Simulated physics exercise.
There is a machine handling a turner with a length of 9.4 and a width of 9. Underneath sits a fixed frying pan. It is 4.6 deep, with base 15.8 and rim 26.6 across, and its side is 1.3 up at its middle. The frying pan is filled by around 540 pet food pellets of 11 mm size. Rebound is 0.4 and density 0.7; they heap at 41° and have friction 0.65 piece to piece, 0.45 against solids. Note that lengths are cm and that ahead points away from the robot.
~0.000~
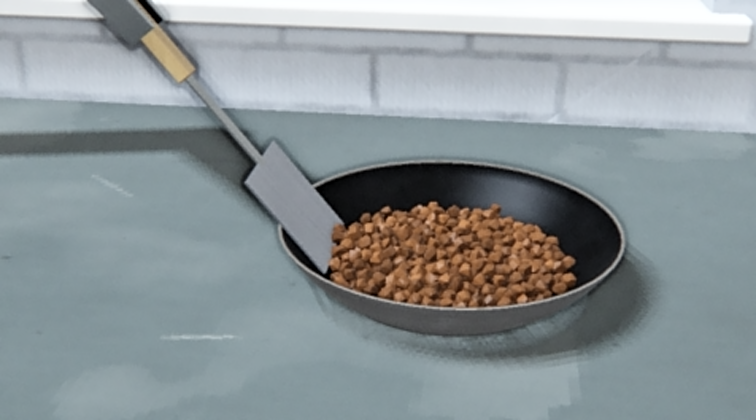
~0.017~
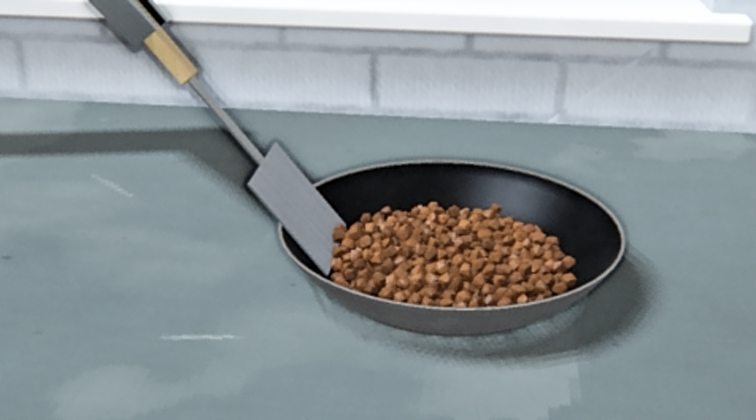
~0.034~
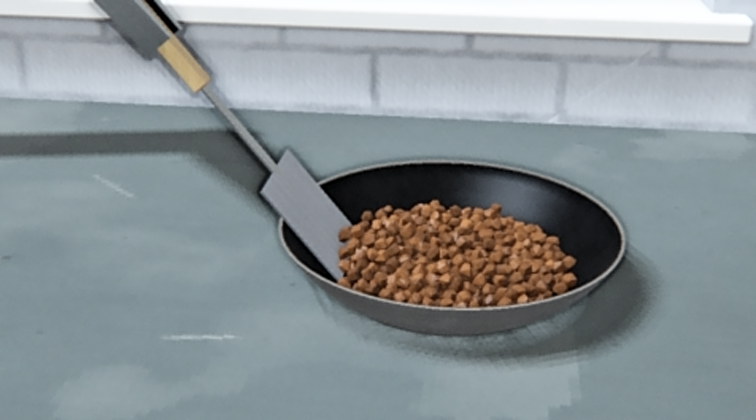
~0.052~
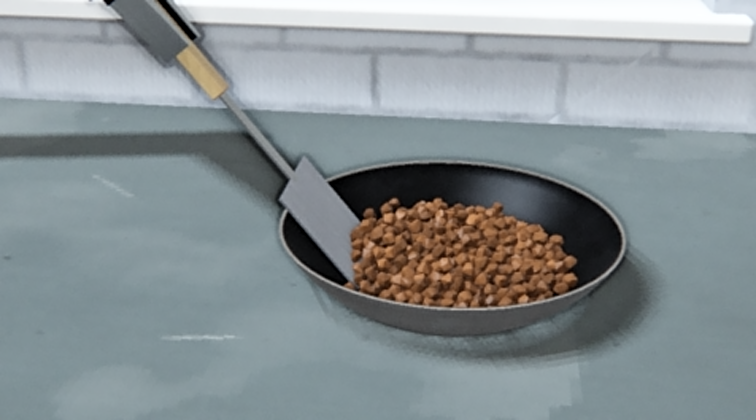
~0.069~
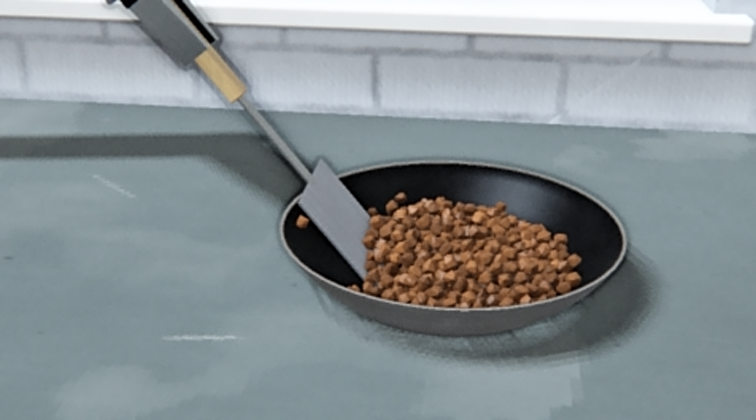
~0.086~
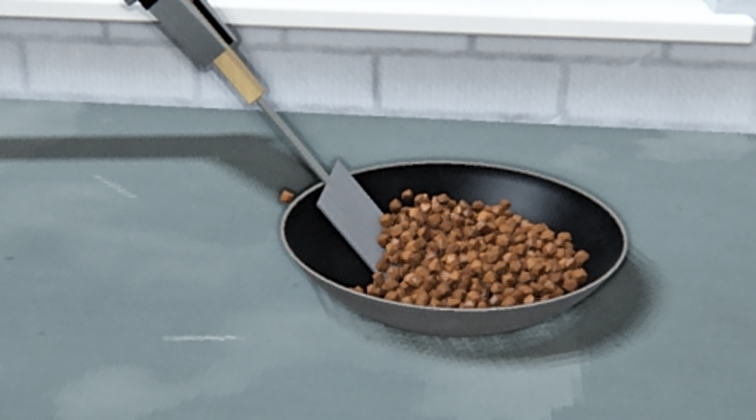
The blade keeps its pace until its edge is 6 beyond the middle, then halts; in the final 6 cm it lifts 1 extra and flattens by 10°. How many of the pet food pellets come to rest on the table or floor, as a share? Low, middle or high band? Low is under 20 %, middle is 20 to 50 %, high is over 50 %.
Low band.
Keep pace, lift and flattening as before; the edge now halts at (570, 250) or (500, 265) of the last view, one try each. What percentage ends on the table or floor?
First try roughly 40 percent, second roughly 0 percent.
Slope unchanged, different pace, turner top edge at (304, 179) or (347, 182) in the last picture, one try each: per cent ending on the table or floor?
Near 5 per cent in the first try and near 10 per cent in the second.
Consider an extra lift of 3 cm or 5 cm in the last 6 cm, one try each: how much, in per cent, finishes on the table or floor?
I'd say close to 10 percent for the first and close to 15 percent for the second.
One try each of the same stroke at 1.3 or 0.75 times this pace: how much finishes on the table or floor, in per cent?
Estimates in order: 10 per cent, 5 per cent.
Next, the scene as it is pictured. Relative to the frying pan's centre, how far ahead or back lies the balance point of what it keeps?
Offset forward: Around 5.5 cm.
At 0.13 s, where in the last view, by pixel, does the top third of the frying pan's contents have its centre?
Centre estimated at around (480, 243).
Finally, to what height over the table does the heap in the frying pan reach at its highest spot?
It reaches roughly 6.5 cm.
After 0.13 s, sloping 51°, highest piece 10 above the table; 544 in the frying pan, 1 on the blade or in flight.
After 0.17 s, sloping 46°, highest piece 13 above the table; 544 in the frying pan, 1 on the blade or in flight.
After 0.39 s, sloping 41°, highest piece 6 above the table; 510 in the frying pan, 33 on the table or floor, 2 on the blade or in flight.
After 1.44 s, sloping 41°, highest piece 6 above the table; 510 in the frying pan, 35 on the table or floor.
At rest, 510 in the frying pan, 35 on the table or floor. That is 6 % on the table or floor.
